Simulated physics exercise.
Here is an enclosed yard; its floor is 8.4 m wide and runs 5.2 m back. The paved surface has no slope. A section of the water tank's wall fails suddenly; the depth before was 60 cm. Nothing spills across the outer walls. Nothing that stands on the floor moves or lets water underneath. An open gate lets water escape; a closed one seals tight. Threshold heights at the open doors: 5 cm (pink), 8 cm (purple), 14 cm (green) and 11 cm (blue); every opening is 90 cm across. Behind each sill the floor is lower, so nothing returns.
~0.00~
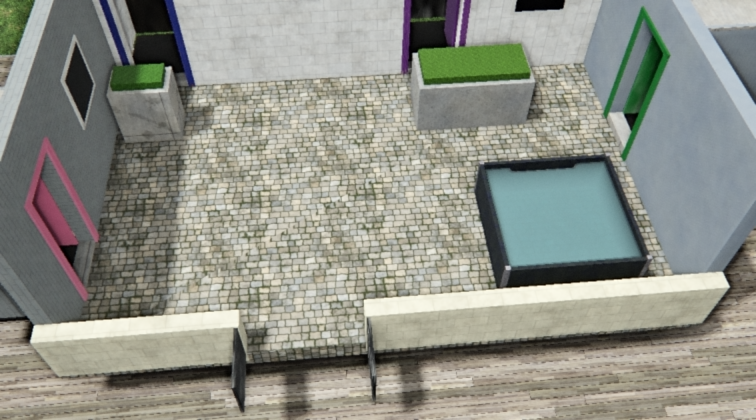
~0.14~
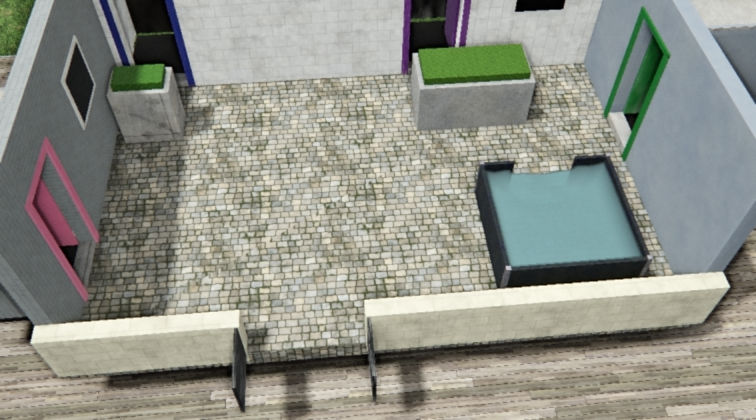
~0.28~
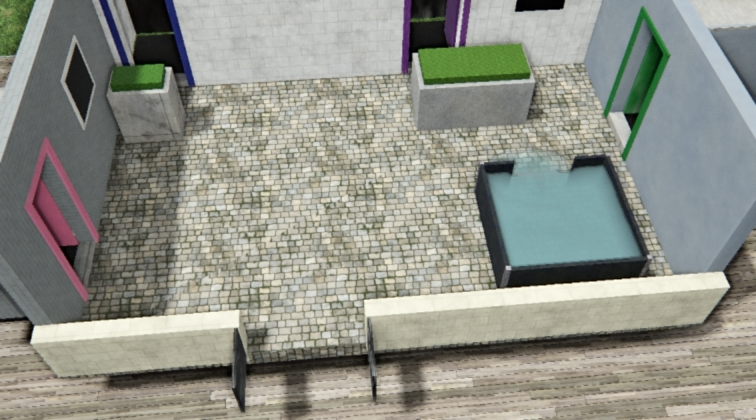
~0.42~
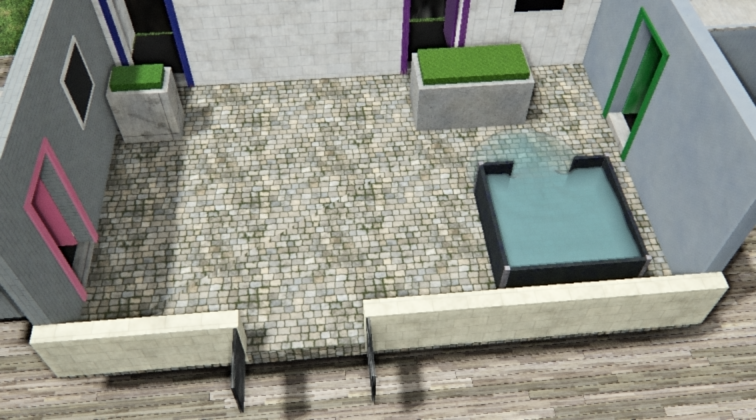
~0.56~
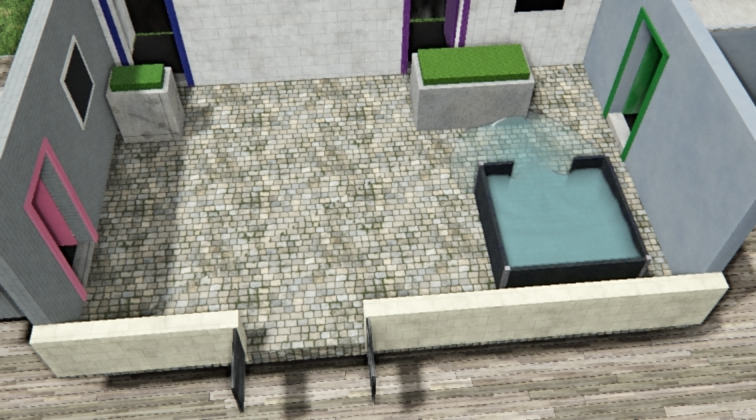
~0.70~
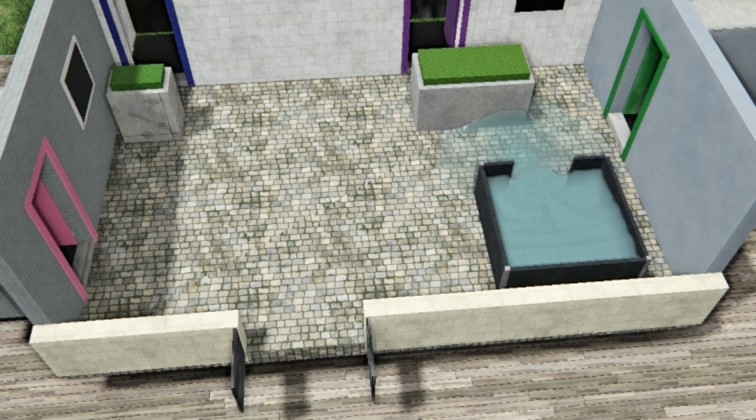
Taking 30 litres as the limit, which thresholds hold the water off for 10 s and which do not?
Door by door: At the pink door it does not reach the limit; at the purple door it does not reach the limit; at the green door it keeps below the limit; at the blue door it keeps below the limit.
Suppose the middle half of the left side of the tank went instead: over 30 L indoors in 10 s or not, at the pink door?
Against that limit: Pink past it.
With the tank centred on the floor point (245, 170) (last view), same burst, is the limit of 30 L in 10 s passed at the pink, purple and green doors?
Against that limit: Pink below, purple not over, green under.
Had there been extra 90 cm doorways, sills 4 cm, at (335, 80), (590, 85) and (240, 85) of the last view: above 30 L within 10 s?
In turn: Below, past it, under.
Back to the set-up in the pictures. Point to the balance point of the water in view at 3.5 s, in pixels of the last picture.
At about (499, 177).
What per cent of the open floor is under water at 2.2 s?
Some 25 per cent of it.
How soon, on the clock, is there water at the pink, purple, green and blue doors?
Arrival: Pink 4.5 s, purple 2.6 s, green 0.8 s, blue 4.5 s.
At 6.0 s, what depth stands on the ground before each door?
In cm: Pink 5, purple 9, green 9, blue 5.
After 1.4 s water covers 15 % of the floor and is deepest (36 cm) near (497, 130); pink door not reached, purple door not reached, green door 6 cm at the sill, 0 L in, blue door not reached.
After 2.2 s water covers 25 % of the floor and is deepest (34 cm) near (577, 69); pink door not reached, purple door not reached, green door 7 cm at the sill, 0 L in, blue door not reached.
After 3.5 s water covers 55 % of the floor and is deepest (22 cm) near (508, 129); pink door not reached, purple door 10 cm at the sill, 0 L in, green door 9 cm at the sill, 0 L in, blue door not reached.
After 6.0 s water covers 80 % of the floor and is deepest (19 cm) near (122, 109); pink door 5 cm at the sill, 1 L in, purple door 9 cm at the sill, 2 L in, green door 9 cm at the sill, 2 L in, blue door 5 cm at the sill, 0 L in.
After 10.0 s water covers 90 % of the floor and is deepest (10 cm) near (673, 303); pink door 7 cm at the sill, 8 L in, purple door 7 cm at the sill, 4 L in, green door 6 cm at the sill, 2 L in, blue door 8 cm at the sill, 1 L in.
